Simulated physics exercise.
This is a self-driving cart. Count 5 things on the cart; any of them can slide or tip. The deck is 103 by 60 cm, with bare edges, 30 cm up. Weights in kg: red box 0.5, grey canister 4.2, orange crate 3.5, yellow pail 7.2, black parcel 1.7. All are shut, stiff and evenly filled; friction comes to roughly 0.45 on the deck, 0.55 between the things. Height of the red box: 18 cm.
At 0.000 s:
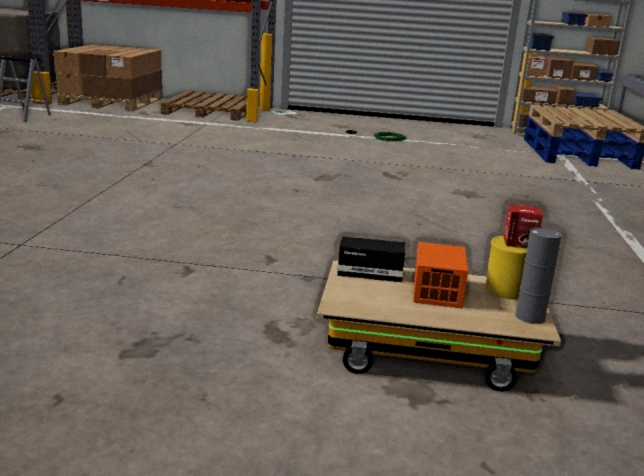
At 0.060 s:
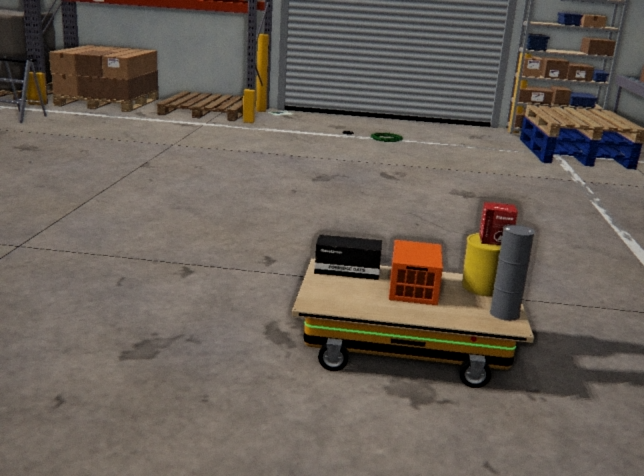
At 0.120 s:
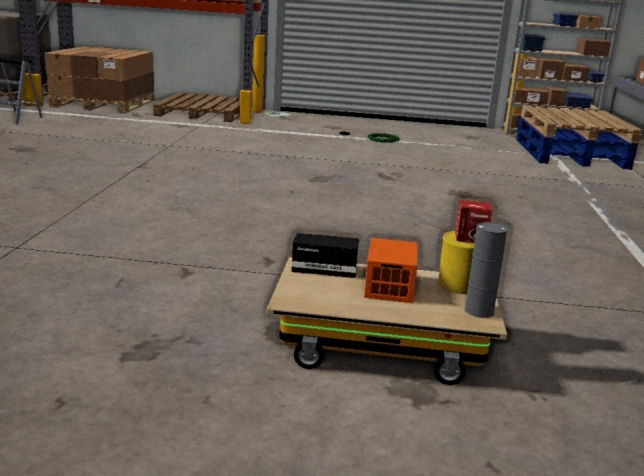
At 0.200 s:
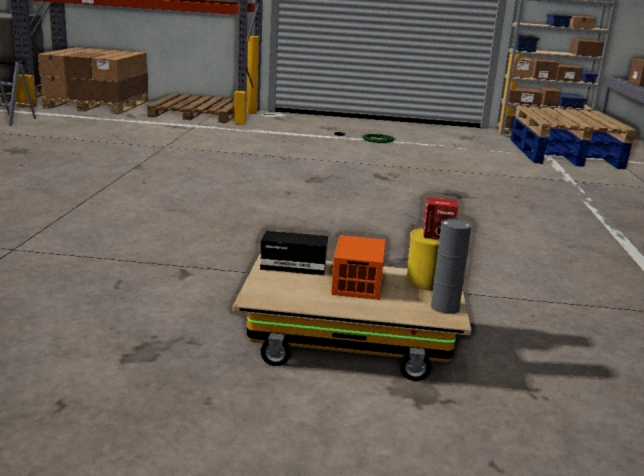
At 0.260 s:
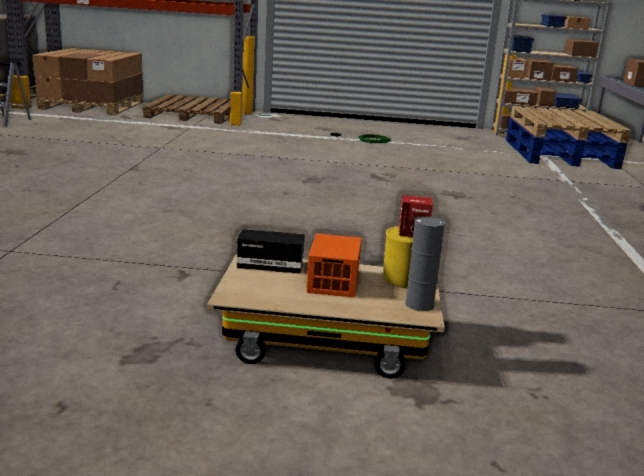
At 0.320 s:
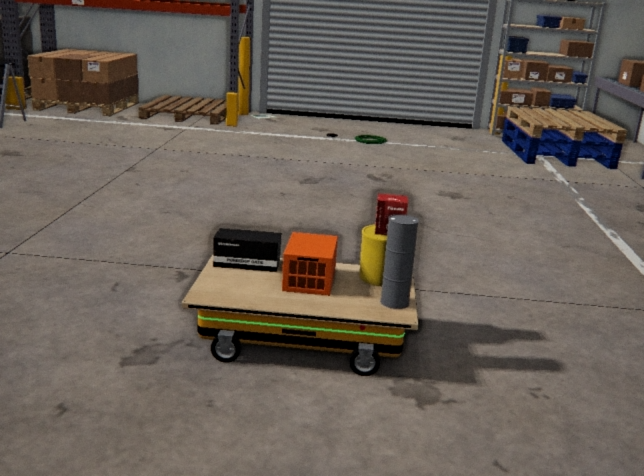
A flat cart carrying five items rolls left across a gray warehouse floor.
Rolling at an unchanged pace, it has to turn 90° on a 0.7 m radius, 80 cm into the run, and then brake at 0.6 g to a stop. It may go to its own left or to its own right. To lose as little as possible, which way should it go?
Less is lost turning right.
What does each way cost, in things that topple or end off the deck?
Left: 5; right: 3.
Turning left. Around 0.72 s, 144 cm covered, turned 40°; black parcel now off the deck; red box shifted 7 cm near (204, 206); grey canister at 5° to upright near (244, 251).
Around 1.22 s, 240 cm covered, turned 90°.
Around 1.52 s, 254 cm covered, turned 90°, stopped.
Finally (1.9 s), off the deck, red box, grey canister, orange crate, yellow pail and black parcel.
Turning right instead, grey canister, orange crate and black parcel tipped over or off the deck, 3 of 5 in all.
